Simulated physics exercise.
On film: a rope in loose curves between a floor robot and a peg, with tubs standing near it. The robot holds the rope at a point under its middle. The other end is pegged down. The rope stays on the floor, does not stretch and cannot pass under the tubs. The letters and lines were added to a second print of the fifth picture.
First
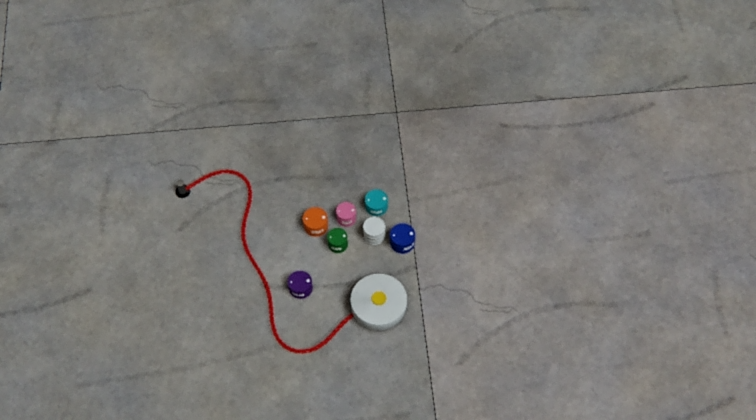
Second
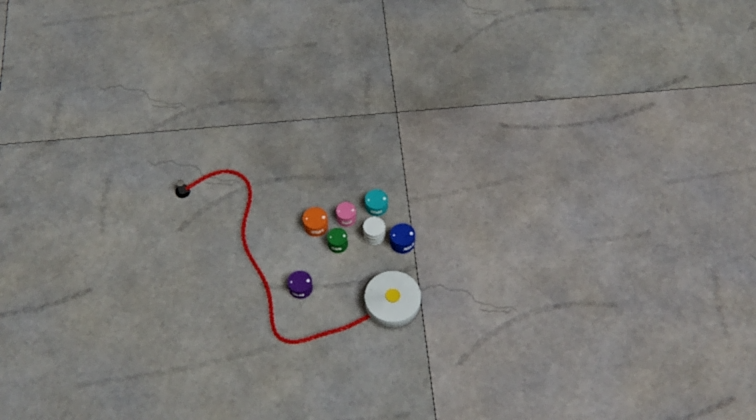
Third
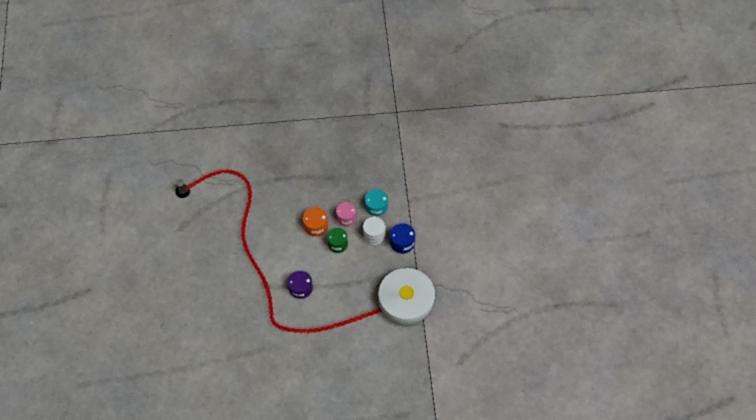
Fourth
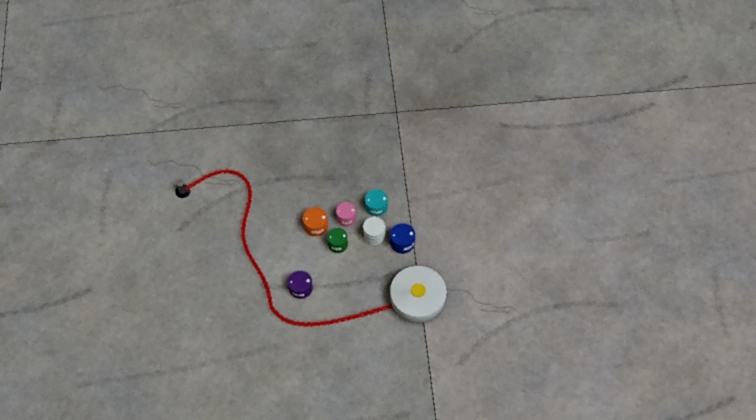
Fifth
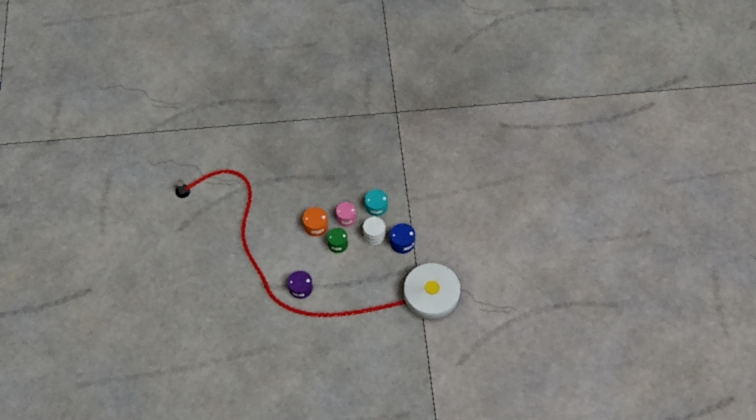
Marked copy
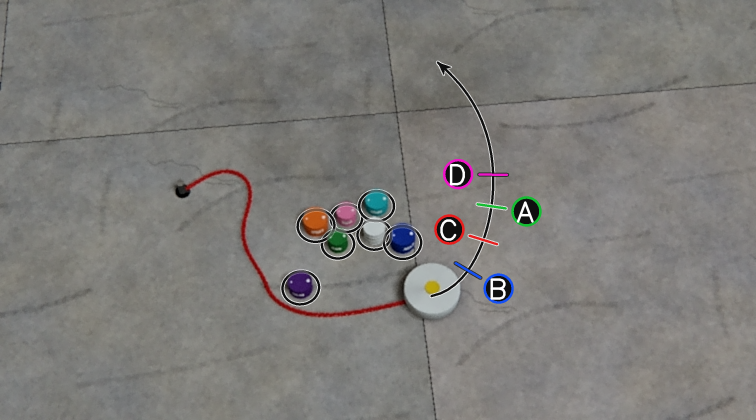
A round white floor robot with a yellow dot sits on a grey tiled floor, seen from above at an angle, with a red rope curving from it to a small dark peg at left. Orange, pink, turquoise, green, white, blue and purple tubs stand above and left of it. The robot slides slowly right and slightly upward, drawing the rope's lower bend flatter, while the tubs and camera stay still.
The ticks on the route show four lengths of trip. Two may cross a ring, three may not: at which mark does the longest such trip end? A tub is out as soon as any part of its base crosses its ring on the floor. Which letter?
At D, and not beyond.
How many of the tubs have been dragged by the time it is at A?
One.
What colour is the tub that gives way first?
The purple one.
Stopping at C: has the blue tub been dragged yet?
No.
On the marked copy, A at (491, 206); B at (468, 270); C at (483, 240); D at (493, 175); the route from (432, 296) via (493, 177) to (438, 63).
Taking D. A third of the way, robot (474, 257).
Two thirds of the way, robot (491, 211); purple tub (304, 276).
When it is over, robot (494, 170); purple tub (315, 243); one over the rings.
As for the rest, A is within the limit but short; B is within the limit but short; C is within the limit but short.
